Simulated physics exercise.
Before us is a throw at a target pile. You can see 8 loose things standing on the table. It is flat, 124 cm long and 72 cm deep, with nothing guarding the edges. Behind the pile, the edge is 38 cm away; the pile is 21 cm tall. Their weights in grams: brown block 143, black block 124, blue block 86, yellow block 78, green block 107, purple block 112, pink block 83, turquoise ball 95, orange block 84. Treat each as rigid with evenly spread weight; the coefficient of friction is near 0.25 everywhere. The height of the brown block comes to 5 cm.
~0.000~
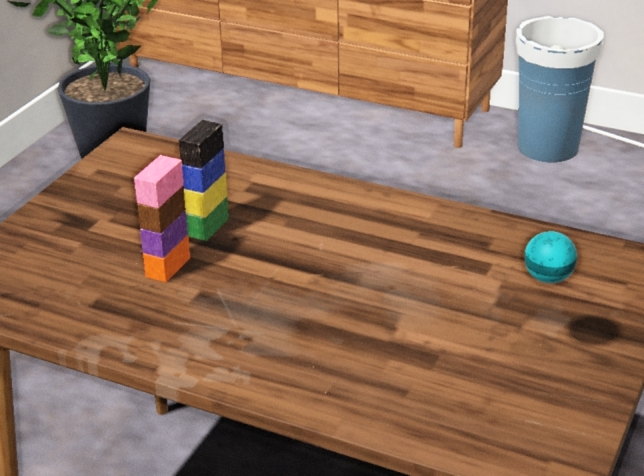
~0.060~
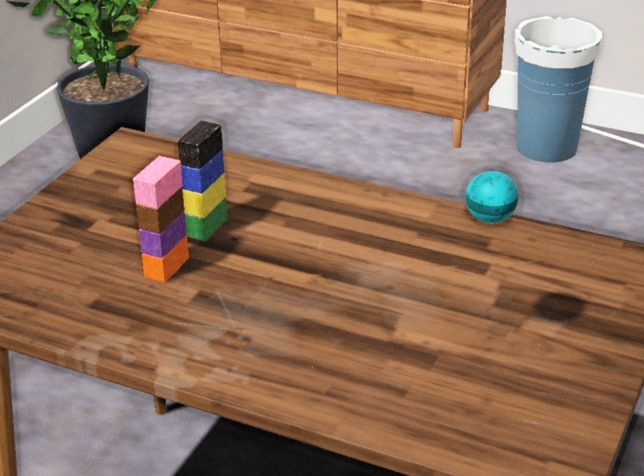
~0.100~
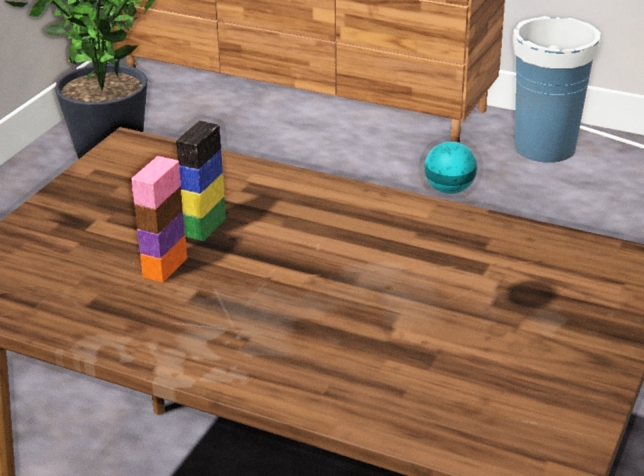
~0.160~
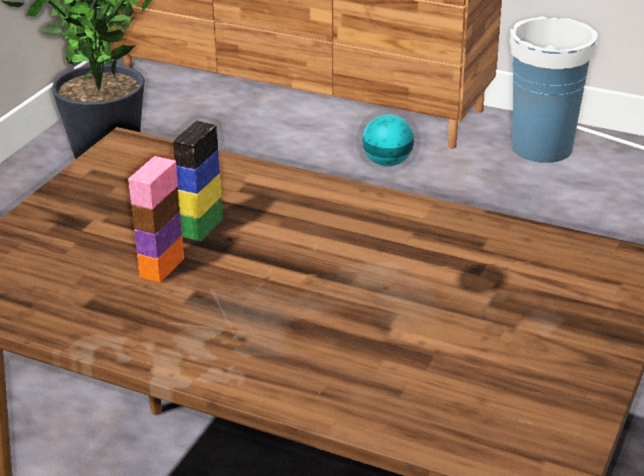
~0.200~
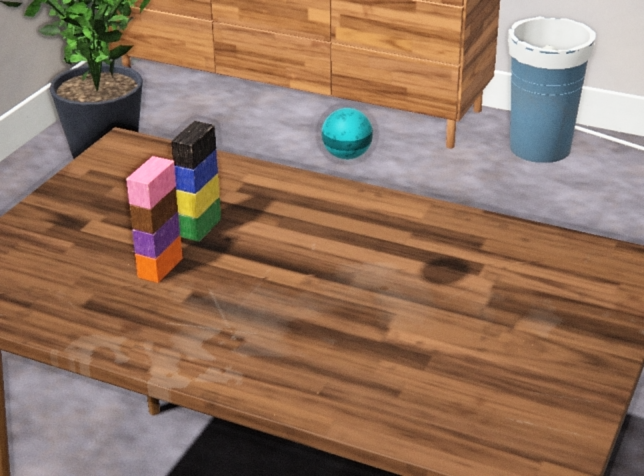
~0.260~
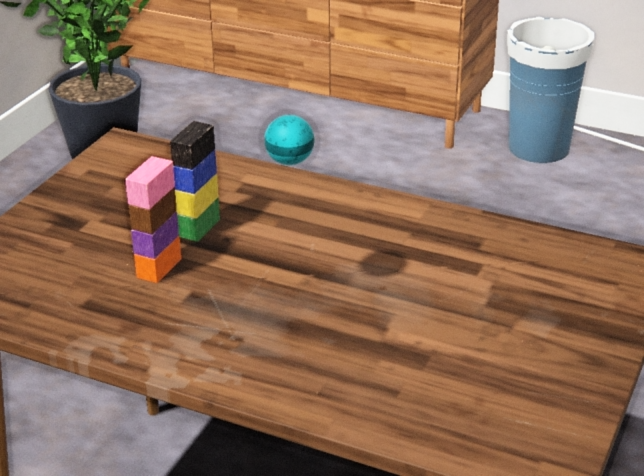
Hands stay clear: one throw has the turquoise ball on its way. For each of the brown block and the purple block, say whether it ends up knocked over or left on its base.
The brown block ends up knocked over; the purple block ends up knocked over.
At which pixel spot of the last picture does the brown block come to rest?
Near (67, 237).
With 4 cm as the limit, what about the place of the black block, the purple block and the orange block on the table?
First, the black block stays in its position; second, the purple block is moved away; third, the orange block stays in its position.
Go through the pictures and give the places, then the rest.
Gap 63 cm; turquoise ball (551, 258); brown block (162, 207); purple block (165, 232), in the first picture.
Gap 53 cm; turquoise ball (492, 197); yellow block (204, 193), in the second picture.
Gap 47 cm; turquoise ball (451, 168); pink block (157, 182), in the third picture.
Gap 37 cm; turquoise ball (388, 141); black block (196, 145), in the fourth picture.
Gap 30 cm; turquoise ball (347, 134); yellow block (198, 193), in the fifth picture.
Gap 21 cm; turquoise ball (290, 140); brown block (153, 208); purple block (156, 233), in the sixth picture.
Around 0.46 s, turquoise ball near (193, 261); brown block at 10° to upright near (131, 204); purple block at 10° to upright near (144, 229); pink block at 11° to upright.
Around 0.66 s, turquoise ball near (205, 264); brown block on its side near (80, 240); purple block on its side near (112, 246); pink block on its side.
Finally (1.3 s), on their side or leaning hard on the table, brown block and purple block; not toppled but over 4 cm from the start, pink block; the other 5 still in place (within 4 cm). Final places as that camera would see them, brown block near (67, 237), purple block near (100, 242).
